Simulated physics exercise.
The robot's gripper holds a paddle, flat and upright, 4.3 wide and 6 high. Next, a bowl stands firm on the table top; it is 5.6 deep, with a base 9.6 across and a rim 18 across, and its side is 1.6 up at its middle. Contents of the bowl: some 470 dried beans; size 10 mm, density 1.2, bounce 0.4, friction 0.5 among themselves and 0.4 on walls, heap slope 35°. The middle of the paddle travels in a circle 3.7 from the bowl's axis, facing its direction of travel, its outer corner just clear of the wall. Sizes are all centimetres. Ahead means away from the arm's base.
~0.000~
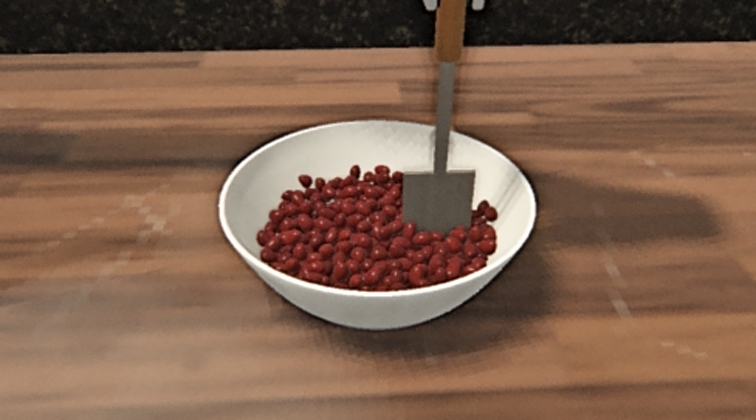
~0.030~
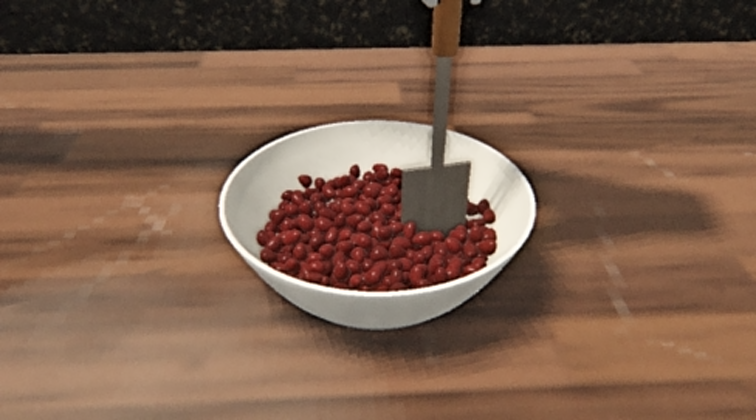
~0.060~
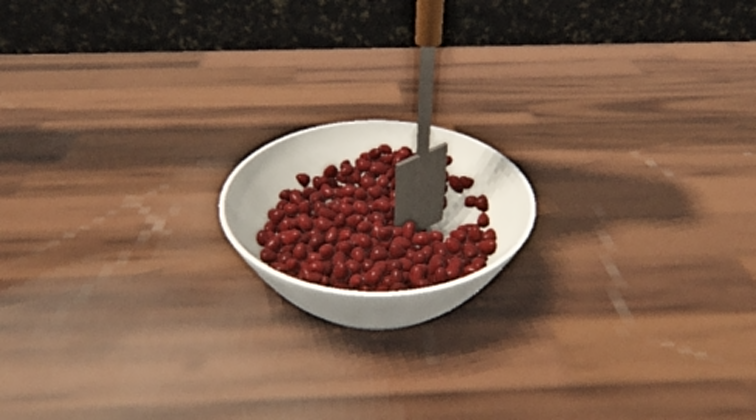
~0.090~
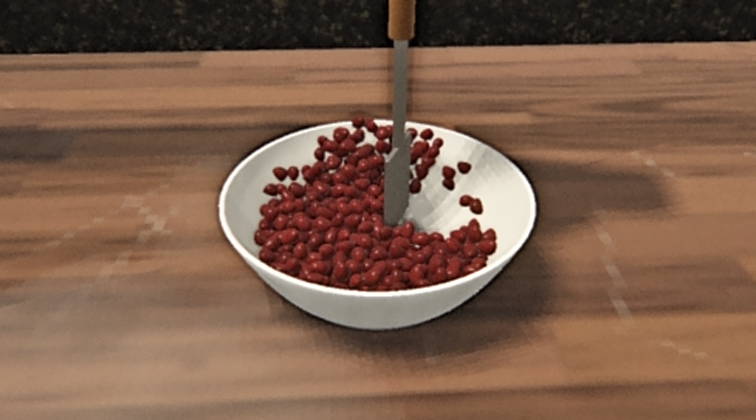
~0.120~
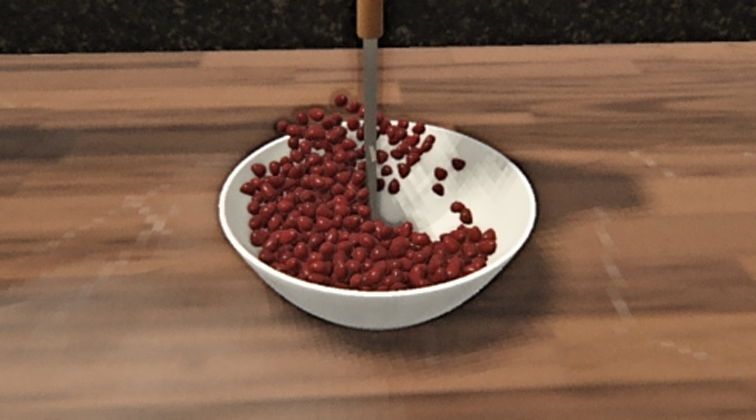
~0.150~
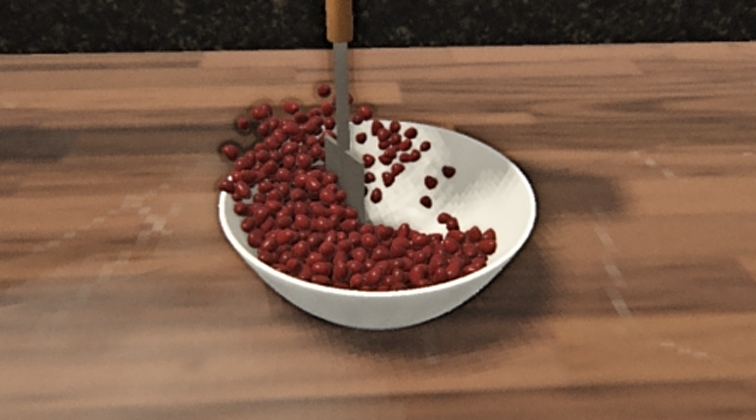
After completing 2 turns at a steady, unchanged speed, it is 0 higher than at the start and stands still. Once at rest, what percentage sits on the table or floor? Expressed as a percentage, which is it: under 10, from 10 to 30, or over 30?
The percentage is over 30.
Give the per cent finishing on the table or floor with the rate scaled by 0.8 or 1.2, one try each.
It would be about 30 and 55 percent respectively.
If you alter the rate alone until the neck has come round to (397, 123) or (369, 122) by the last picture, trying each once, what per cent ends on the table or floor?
Some 25 and 35 %.
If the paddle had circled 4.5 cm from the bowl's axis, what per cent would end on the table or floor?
Close to 55 in a hundred then.
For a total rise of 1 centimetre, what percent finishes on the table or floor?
I'd put it at about 30 per cent.
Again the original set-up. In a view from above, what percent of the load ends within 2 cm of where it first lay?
Some 5 per cent.
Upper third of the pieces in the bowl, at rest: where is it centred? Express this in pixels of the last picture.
Close to (434, 196).
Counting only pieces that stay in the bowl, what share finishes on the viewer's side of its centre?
Close to 45 in a hundred.
After 0.40 s, 353° round, highest piece 9 above the table; 340 in the bowl, 84 on the table or floor, 48 in flight or on the tool.
After 0.65 s, 225° round, highest piece 9 above the table; 271 in the bowl, 181 on the table or floor, 20 in flight or on the tool.
After 0.97 s, 0° round, highest piece 5 above the table; 246 in the bowl, 226 on the table or floor.
After 1.67 s, 0° round, highest piece 5 above the table; 246 in the bowl, 226 on the table or floor.
In the end, 246 in the bowl, 226 on the table or floor. That is 48 % on the table or floor.
